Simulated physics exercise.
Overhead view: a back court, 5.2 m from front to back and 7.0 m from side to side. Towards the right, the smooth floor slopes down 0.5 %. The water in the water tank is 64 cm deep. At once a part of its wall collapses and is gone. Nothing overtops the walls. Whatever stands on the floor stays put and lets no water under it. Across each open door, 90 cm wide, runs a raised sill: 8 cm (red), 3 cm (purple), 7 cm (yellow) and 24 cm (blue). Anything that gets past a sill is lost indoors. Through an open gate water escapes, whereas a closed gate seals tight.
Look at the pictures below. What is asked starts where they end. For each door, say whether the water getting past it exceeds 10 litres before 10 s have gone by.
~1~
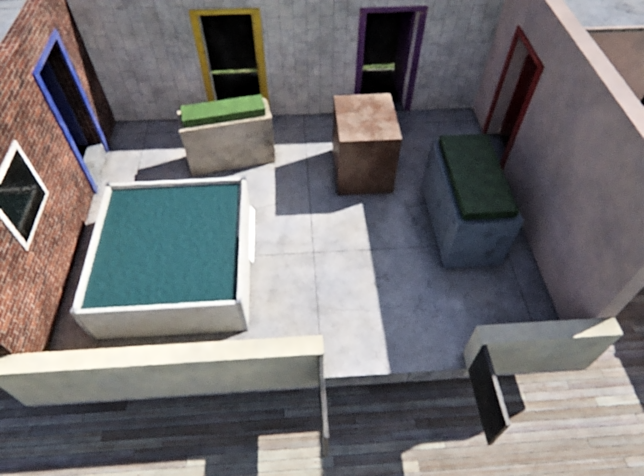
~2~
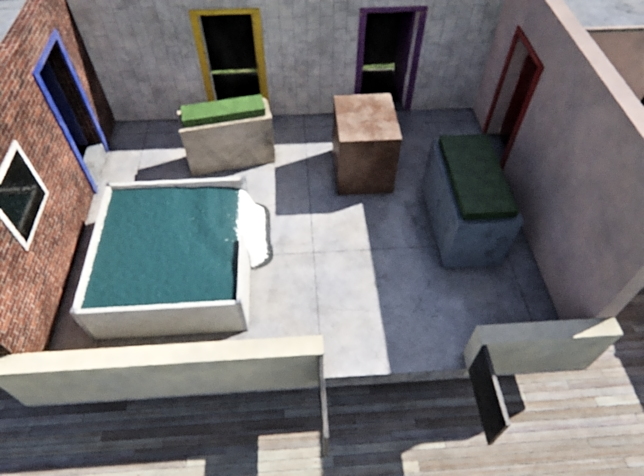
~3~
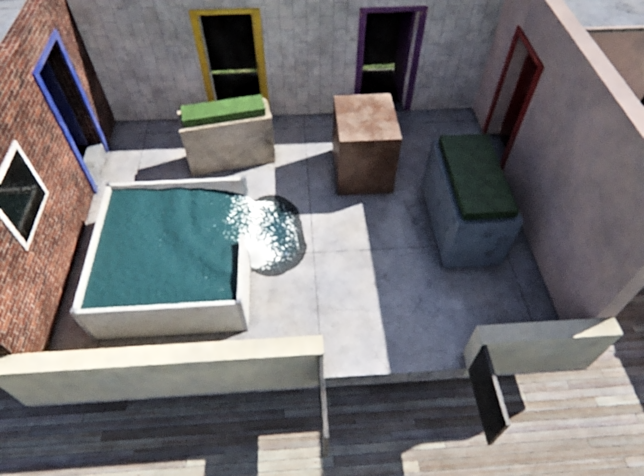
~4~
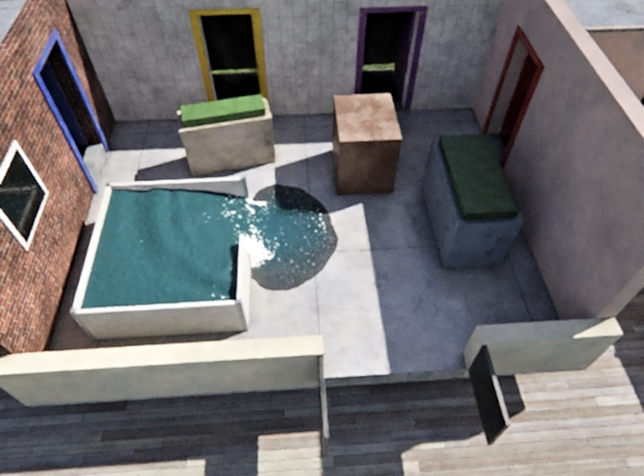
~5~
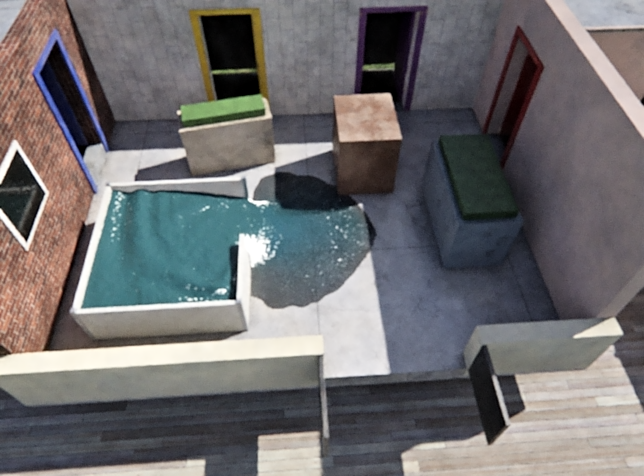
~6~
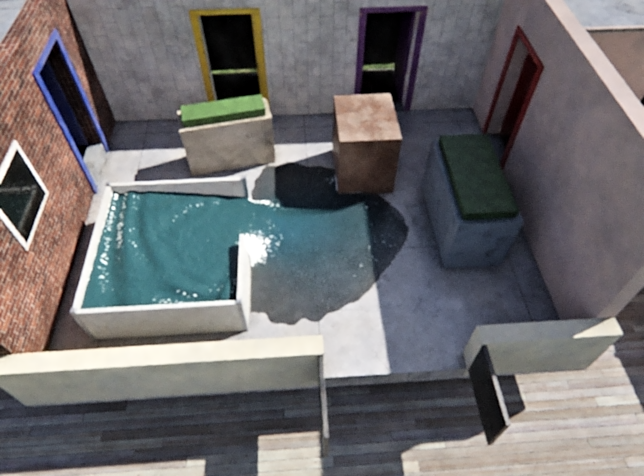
By that time: The red door exceeds 10 litres; the purple door exceeds 10 litres; the yellow door stays at or below 10 litres; the blue door stays at or below 10 litres.
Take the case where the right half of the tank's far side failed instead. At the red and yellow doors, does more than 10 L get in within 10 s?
Checking each door against the limit: Red does not exceed it, yellow tops it.
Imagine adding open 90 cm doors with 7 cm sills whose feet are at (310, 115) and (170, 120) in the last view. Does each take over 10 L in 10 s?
First door beyond the limit, second door short of the limit.
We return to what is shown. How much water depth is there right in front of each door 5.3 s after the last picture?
Depths in cm: Red 14, purple 12, yellow 5, blue 5.
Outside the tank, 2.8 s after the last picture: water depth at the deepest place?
It gets to some 24 cm.
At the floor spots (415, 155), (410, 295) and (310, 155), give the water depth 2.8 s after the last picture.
Around 3 cm, 13 cm and 7 cm, in the order given.
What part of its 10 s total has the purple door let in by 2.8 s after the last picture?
Some 15 per cent by then.
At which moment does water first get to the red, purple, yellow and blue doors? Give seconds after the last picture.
Arrival times: Red 2.4 seconds, purple 1.4 seconds, yellow 1.6 seconds, blue 3.6 seconds.
Then, 0.7 s after the last picture water covers 30 % of the floor and is deepest (38 cm) near (254, 227); red door not reached, purple door not reached, yellow door not reached, blue door not reached.
Then, 1.5 s after the last picture water covers 45 % of the floor and is deepest (39 cm) near (426, 203); red door not reached, purple door 4 cm at the sill, 0 L in, yellow door not reached, blue door not reached.
Then, 2.8 s after the last picture water covers 60 % of the floor and is deepest (24 cm) near (557, 345); red door 2 cm at the sill, 0 L in, purple door 13 cm at the sill, 43 L in, yellow door 6 cm at the sill, 0 L in, blue door not reached.
Then, 5.3 s after the last picture water covers 75 % of the floor and is deepest (16 cm) near (411, 145); red door 14 cm at the sill, 27 L in, purple door 12 cm at the sill, 111 L in, yellow door 5 cm at the sill, 0 L in, blue door 5 cm at the sill, 0 L in.
Then, 9.3 s after the last picture water covers 90 % of the floor and is deepest (11 cm) near (512, 232); red door 10 cm at the sill, 52 L in, purple door 9 cm at the sill, 250 L in, yellow door 6 cm at the sill, 0 L in, blue door 6 cm at the sill, 0 L in.
